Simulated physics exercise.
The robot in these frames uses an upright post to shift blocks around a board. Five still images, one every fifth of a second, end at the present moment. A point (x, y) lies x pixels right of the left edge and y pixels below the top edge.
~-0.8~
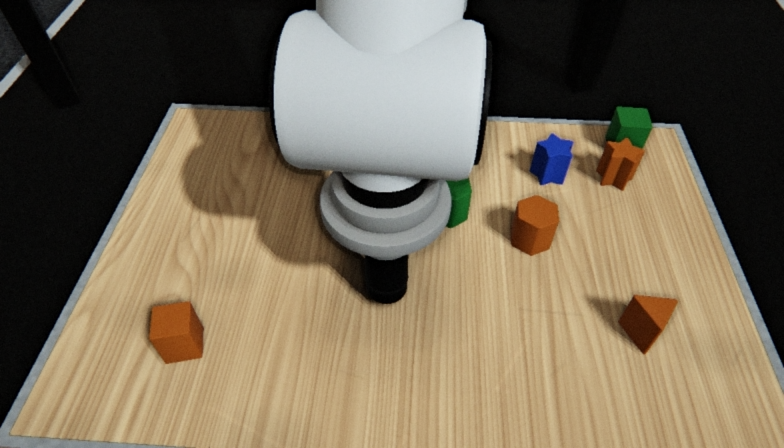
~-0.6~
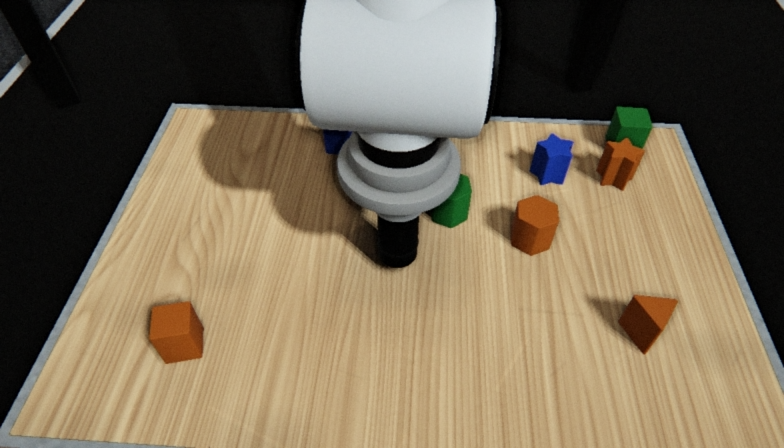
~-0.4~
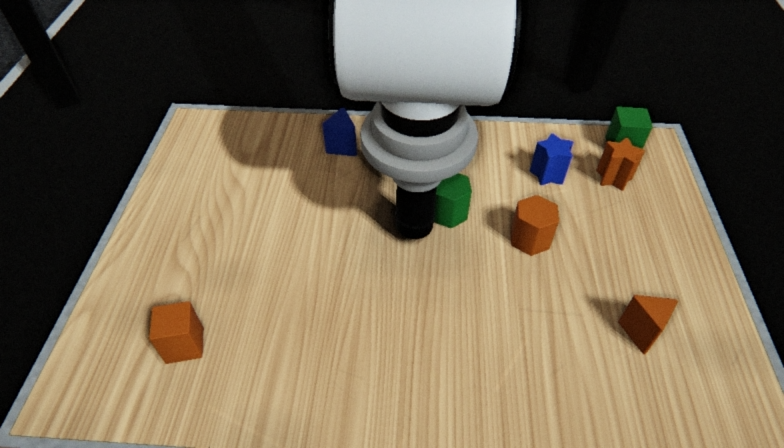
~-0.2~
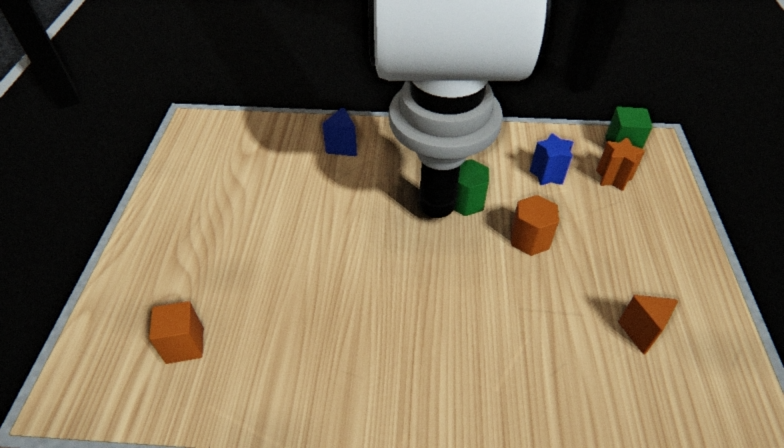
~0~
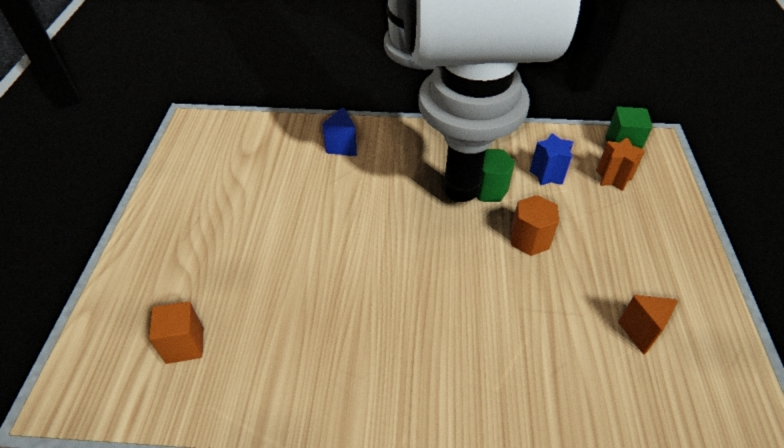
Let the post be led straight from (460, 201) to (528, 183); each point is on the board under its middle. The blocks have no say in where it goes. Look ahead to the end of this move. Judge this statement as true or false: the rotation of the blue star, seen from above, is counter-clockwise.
False - the claim does not hold.
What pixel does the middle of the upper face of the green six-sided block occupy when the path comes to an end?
So, by the moment the path ends, you'll find the top centre of the green six-sided block at (553, 136).
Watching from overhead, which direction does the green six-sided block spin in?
Seen from above, its turn is counter-clockwise.
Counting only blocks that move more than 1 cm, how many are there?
Going by the path, two blocks will move.
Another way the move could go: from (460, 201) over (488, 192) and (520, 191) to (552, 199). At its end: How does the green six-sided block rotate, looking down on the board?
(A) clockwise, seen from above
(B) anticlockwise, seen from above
Correct choice: B.
What follows on the original path. Halfway along, post (498, 181); green six-sided block (528, 149), turned 15° anticlockwise; blue star (559, 144).
At the end, post (531, 172); green six-sided block (553, 136), turned 25° anticlockwise; orange six-sided block in place; blue star (586, 137), turned 25° clockwise.
